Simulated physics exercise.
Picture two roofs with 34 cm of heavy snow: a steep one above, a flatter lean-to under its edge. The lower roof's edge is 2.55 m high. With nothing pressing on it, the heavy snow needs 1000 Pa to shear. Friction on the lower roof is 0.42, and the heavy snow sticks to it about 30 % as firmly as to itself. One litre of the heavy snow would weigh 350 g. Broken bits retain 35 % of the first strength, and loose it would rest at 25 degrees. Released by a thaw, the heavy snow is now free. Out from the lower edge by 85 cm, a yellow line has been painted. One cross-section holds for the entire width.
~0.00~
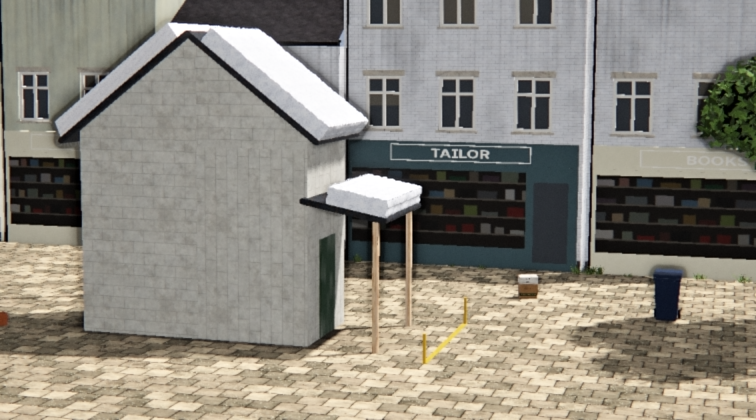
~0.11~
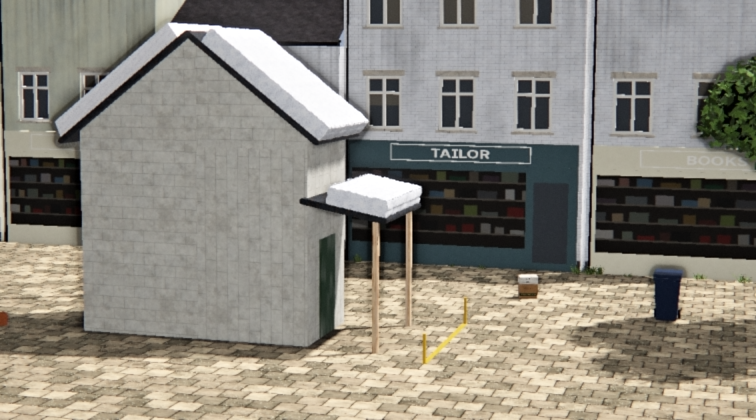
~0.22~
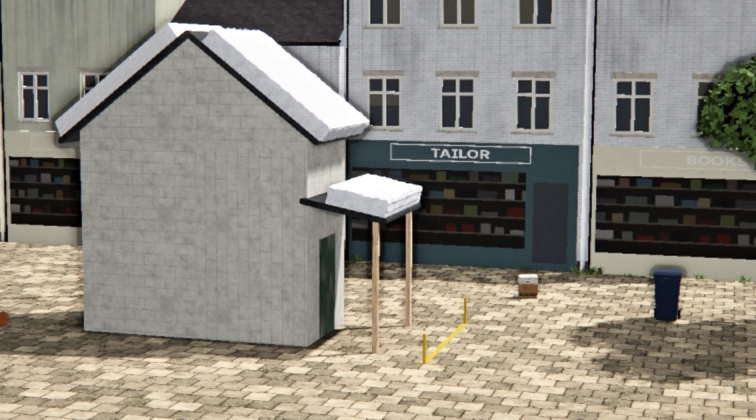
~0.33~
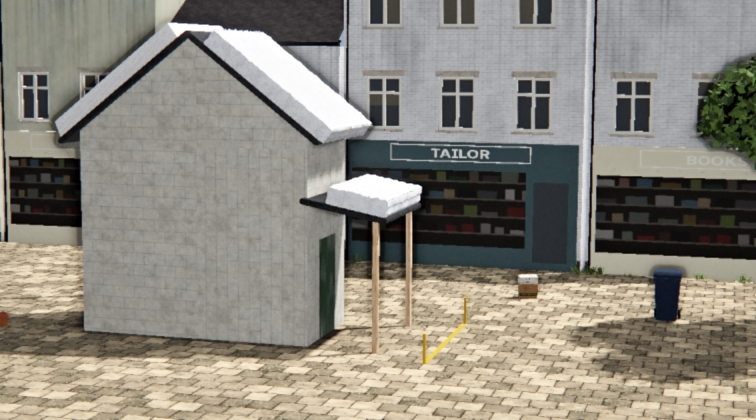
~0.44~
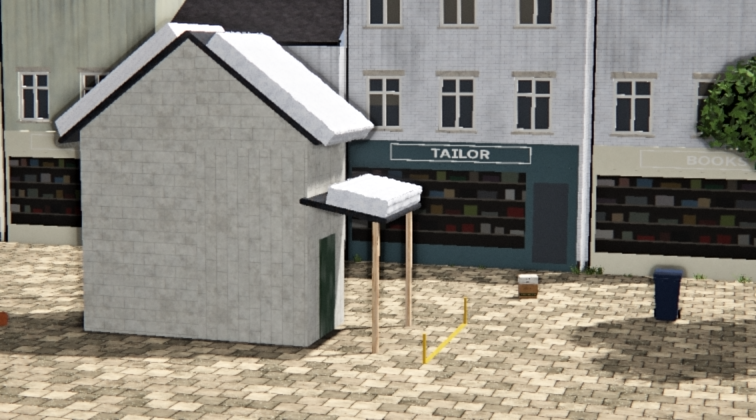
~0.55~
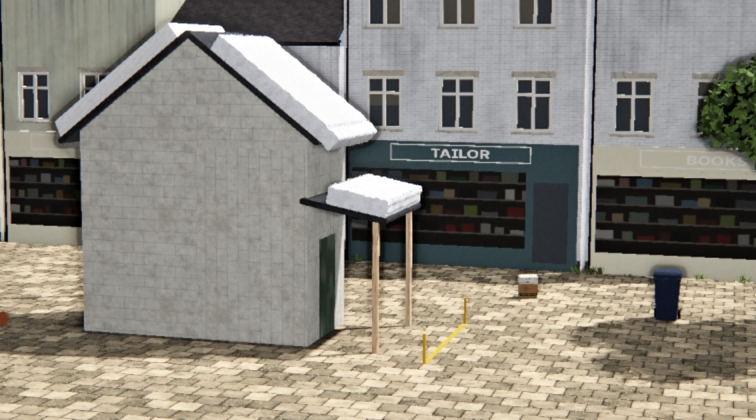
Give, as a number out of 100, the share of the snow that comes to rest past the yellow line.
44 out of 100.
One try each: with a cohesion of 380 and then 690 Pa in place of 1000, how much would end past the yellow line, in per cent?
It'd be some 60 percent the first time and some 60 percent the second.
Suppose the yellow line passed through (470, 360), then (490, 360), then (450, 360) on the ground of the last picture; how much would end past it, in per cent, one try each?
The three tries give 25 %, 16 % and 35 % in turn.
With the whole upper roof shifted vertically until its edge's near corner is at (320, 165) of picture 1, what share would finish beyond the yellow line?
25 %, roughly.
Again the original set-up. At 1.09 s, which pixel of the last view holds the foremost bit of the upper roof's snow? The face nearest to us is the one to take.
Around pixel (365, 189).
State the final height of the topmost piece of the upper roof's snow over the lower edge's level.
The snow's top stands about 0.7 m above the lower edge.
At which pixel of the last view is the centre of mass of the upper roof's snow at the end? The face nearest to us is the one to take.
It sits close to (445, 333).
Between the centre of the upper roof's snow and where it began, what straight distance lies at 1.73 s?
About 2.4 m.
By 1.09 s, none is below the lower edge and 0 % is past the line.
By 1.73 s, none is below the lower edge and 0 % is past the line.
By 2.36 s, 40 % is below the lower edge and 24 % is past the line.
By 3.00 s, 63 % is below the lower edge and 43 % is past the line.
By 4.90 s, at the end, 74 % is below the lower edge and 44 % is past the line.
